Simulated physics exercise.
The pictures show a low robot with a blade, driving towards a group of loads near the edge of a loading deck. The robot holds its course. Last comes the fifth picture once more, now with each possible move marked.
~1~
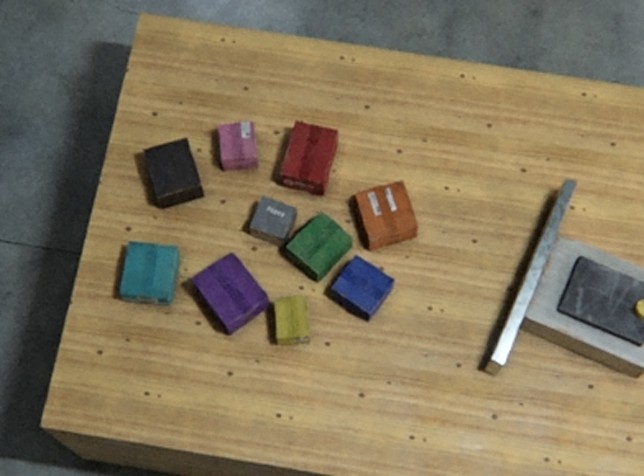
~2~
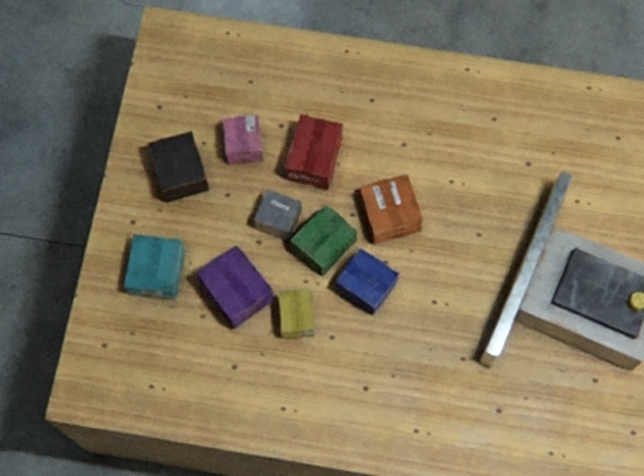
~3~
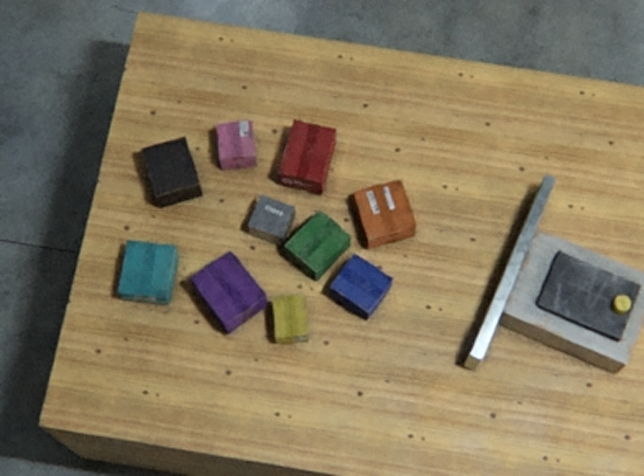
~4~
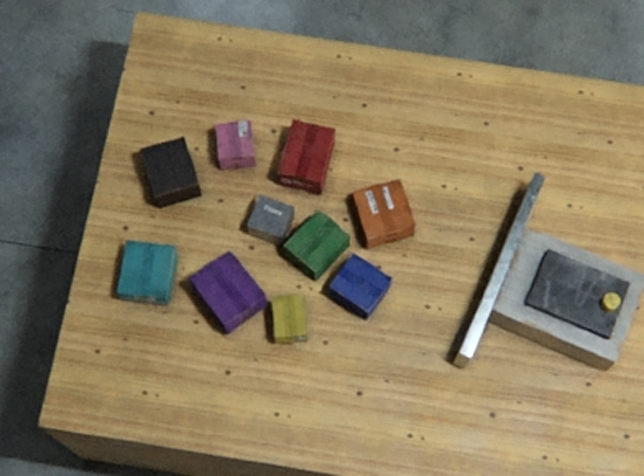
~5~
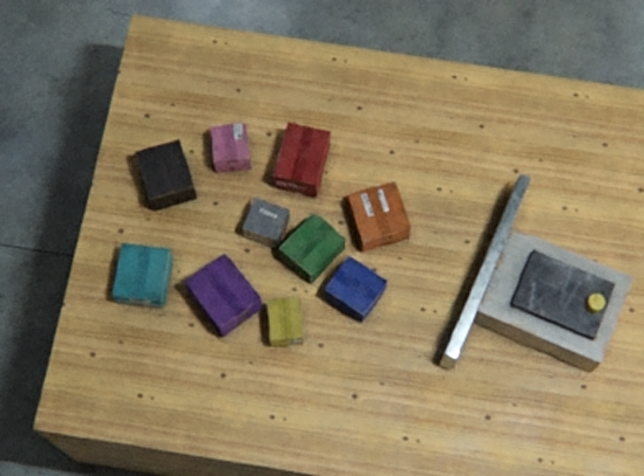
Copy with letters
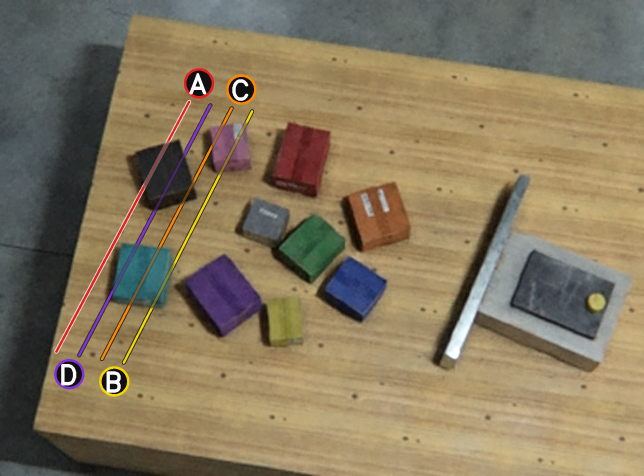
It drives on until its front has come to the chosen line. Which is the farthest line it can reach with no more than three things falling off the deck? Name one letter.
As far as mark D.
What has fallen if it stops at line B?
It is the turquoise parcel.
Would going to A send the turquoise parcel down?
By then, yes.
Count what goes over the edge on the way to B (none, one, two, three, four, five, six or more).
By then, one.
On the marked copy, A at (125, 222); B at (190, 232); C at (169, 229); D at (147, 225).
With D. Early on, robot (431, 272); grey box (260, 218); orange box (347, 200).
Further on, robot (306, 253); turquoise parcel (94, 267); black crate (148, 174).
At the end, robot (210, 238); purple box over the edge; black crate over the edge; three fallen.
As for the rest, A drops five; B is within the limit but short; C is within the limit but short.
